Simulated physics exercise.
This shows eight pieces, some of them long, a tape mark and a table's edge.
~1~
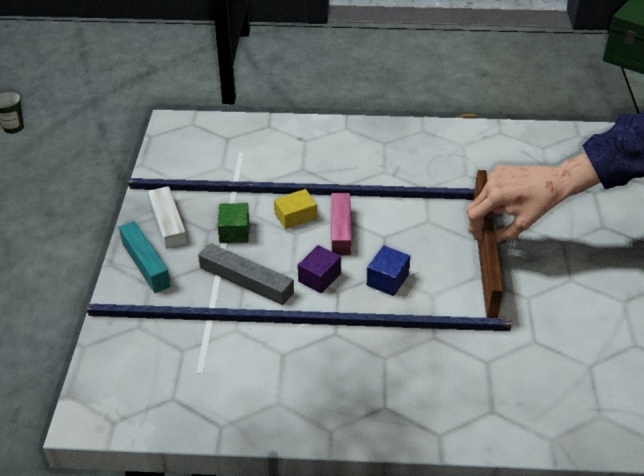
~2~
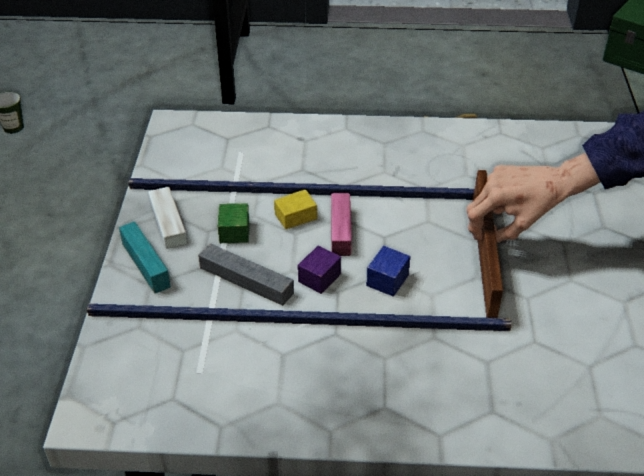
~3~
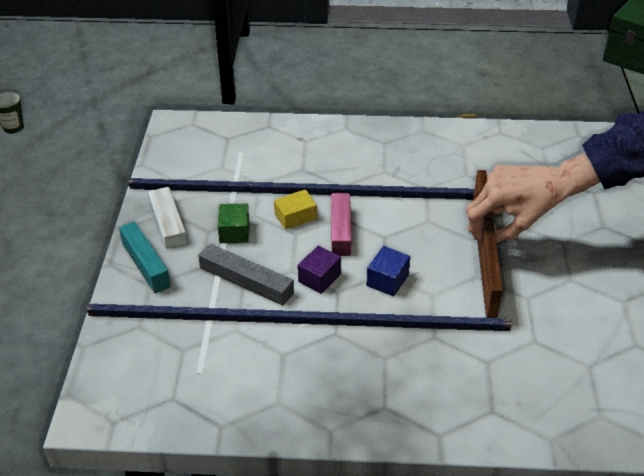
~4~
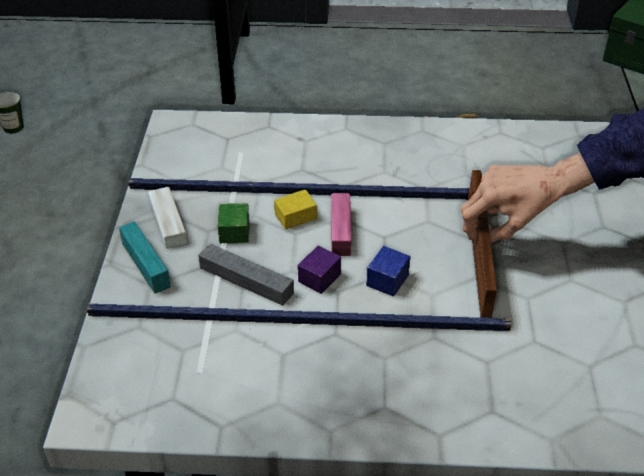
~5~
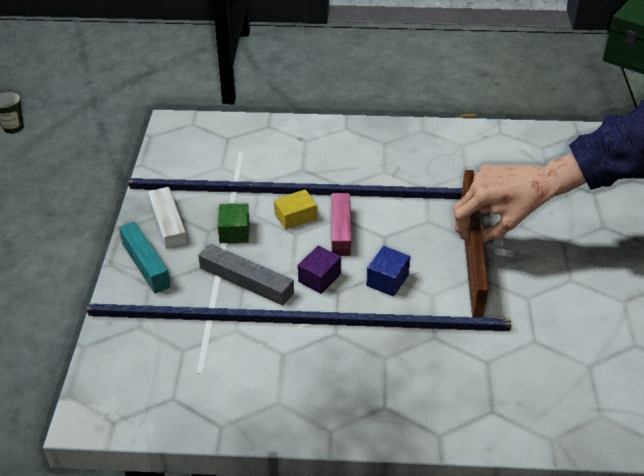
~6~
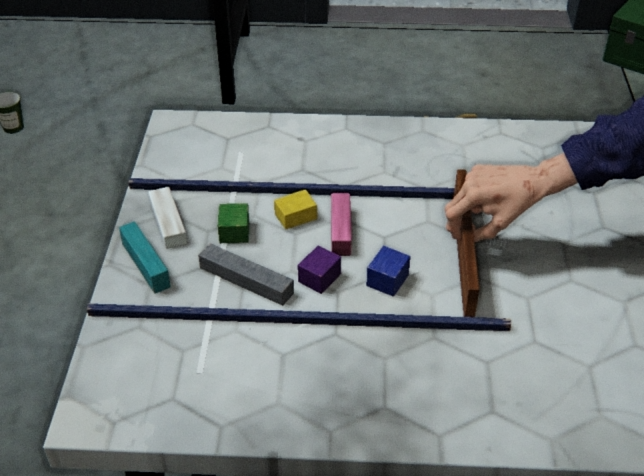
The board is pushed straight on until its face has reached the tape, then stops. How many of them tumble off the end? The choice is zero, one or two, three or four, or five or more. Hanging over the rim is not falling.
As it turns out, the number that fall off is zero.
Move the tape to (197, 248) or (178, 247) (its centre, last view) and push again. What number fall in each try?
Down on the floor: 1 and 1.
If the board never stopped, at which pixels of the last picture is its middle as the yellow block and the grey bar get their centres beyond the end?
At (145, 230) for the yellow block; at (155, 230) for the grey bar.
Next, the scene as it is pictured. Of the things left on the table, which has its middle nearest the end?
It is the turquoise bar.
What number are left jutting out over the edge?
The number is 0.
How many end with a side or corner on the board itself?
In contact: 3.
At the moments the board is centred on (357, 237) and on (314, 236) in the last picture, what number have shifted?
First 2, then 5.
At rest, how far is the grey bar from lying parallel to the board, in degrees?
Roughly 60° out of line.
Soon after, none off yet; turquoise bar at rest near (144, 257); white stick at rest near (168, 217); green block at rest near (234, 223).
At rest, the number that fall off is zero.
